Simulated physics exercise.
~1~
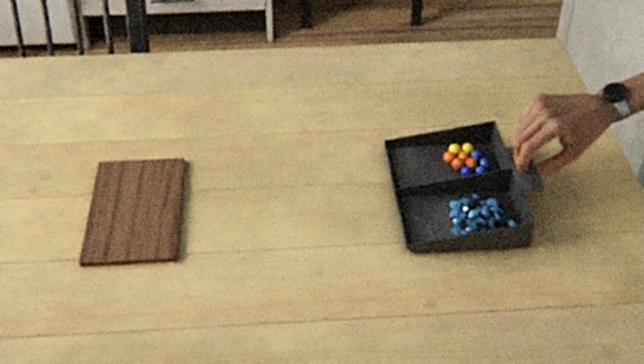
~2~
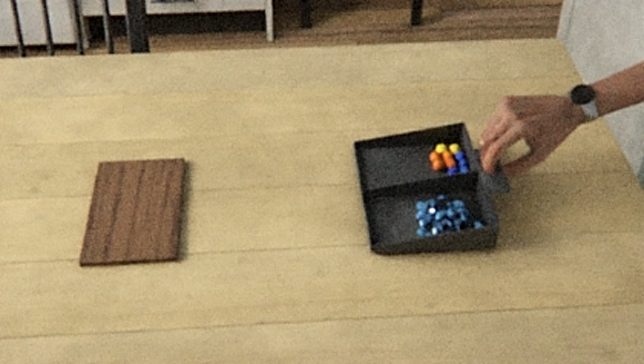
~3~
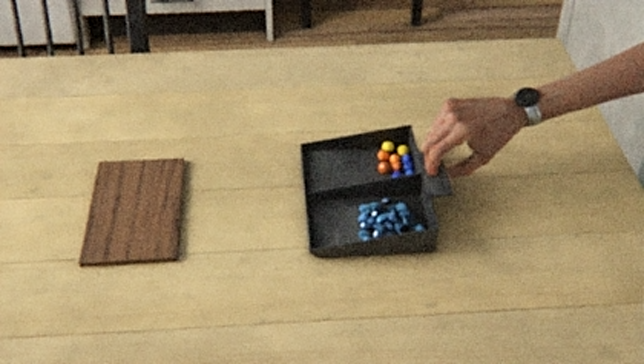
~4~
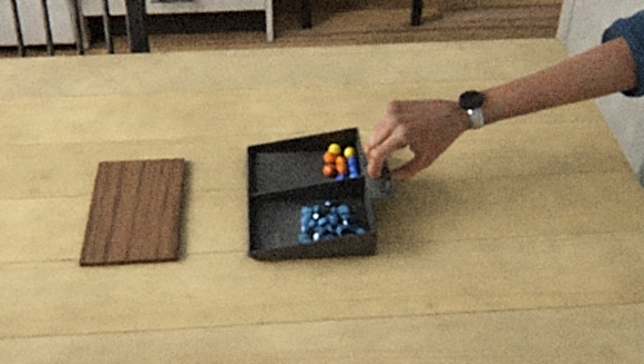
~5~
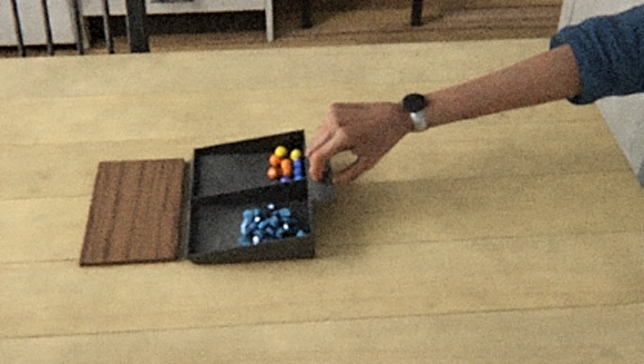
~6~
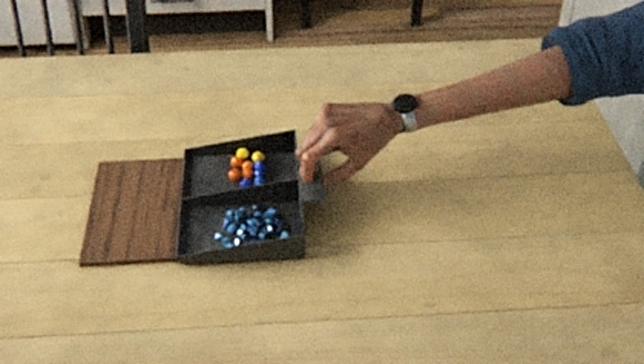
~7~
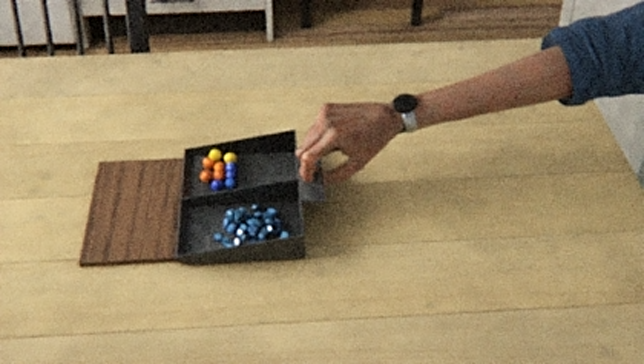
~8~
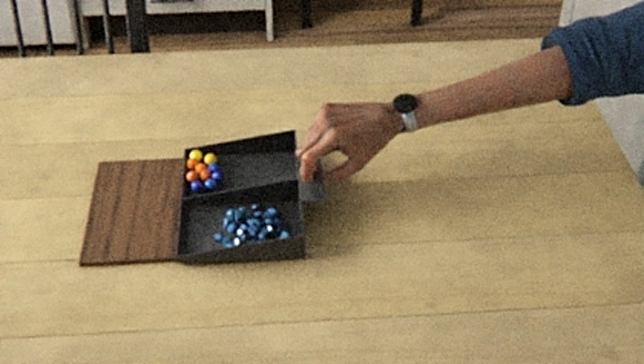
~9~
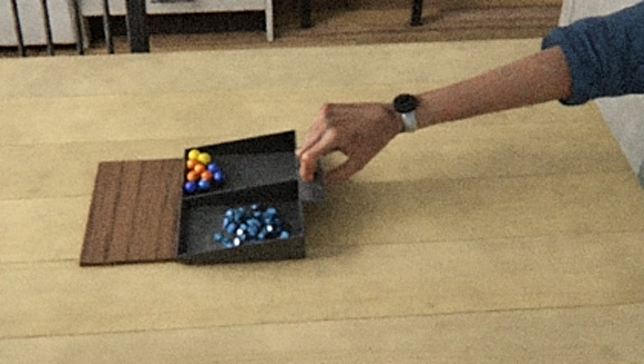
At first, a hand wearing a watch holds the right end of a black divided tray on a pale wooden table, with a flat brown board lying to the left. The tray carries yellow, orange and blue balls in its far section and a heap of shiny blue pieces in its near section. The hand pushes the tray steadily left until it meets the board and stops. The colourful balls then roll on to the left end of their section, while the blue pieces stay put. Finally, the tray rests against the board with everything still inside.
